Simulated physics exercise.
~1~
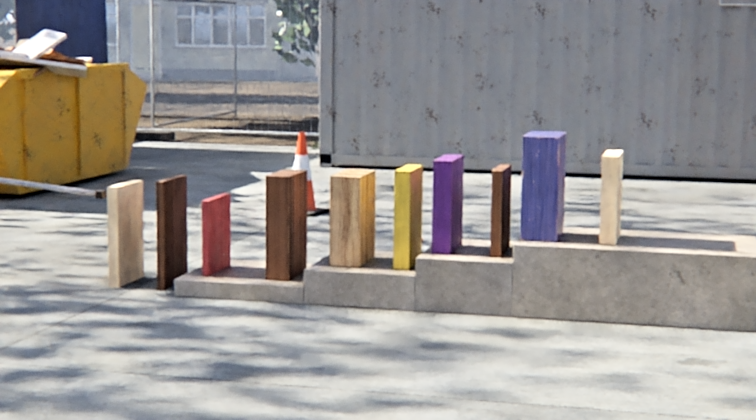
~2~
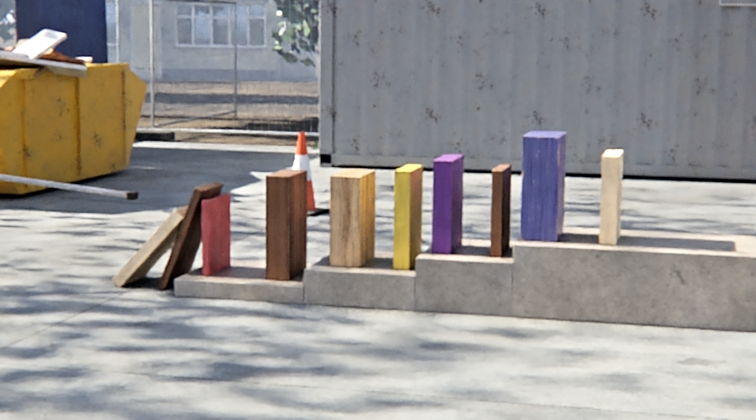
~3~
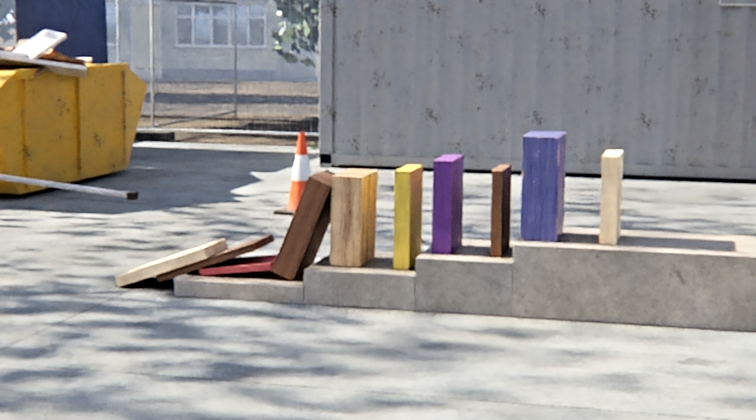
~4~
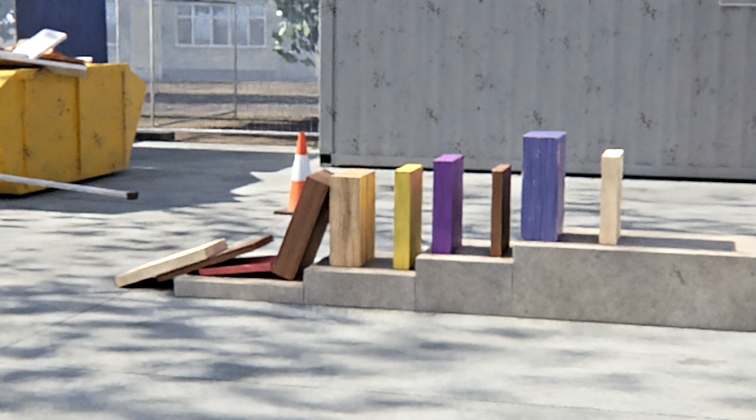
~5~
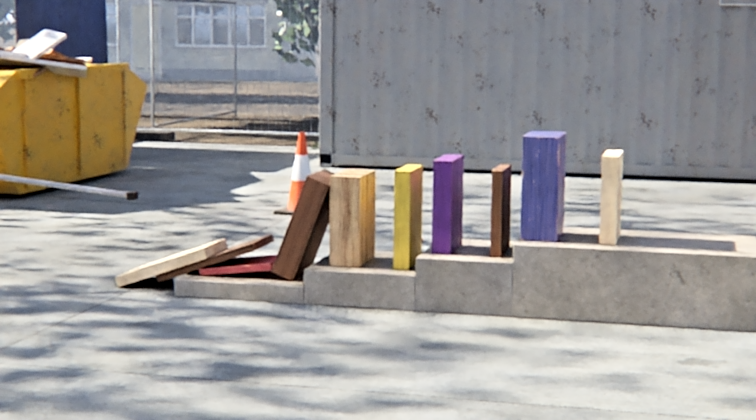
Ten thick boards stood in a row up some low steps until the pale one at the left tipped right, toppling the dark and red ones, and the next brown board came to lean against its neighbor, leaving six upright, purple included.
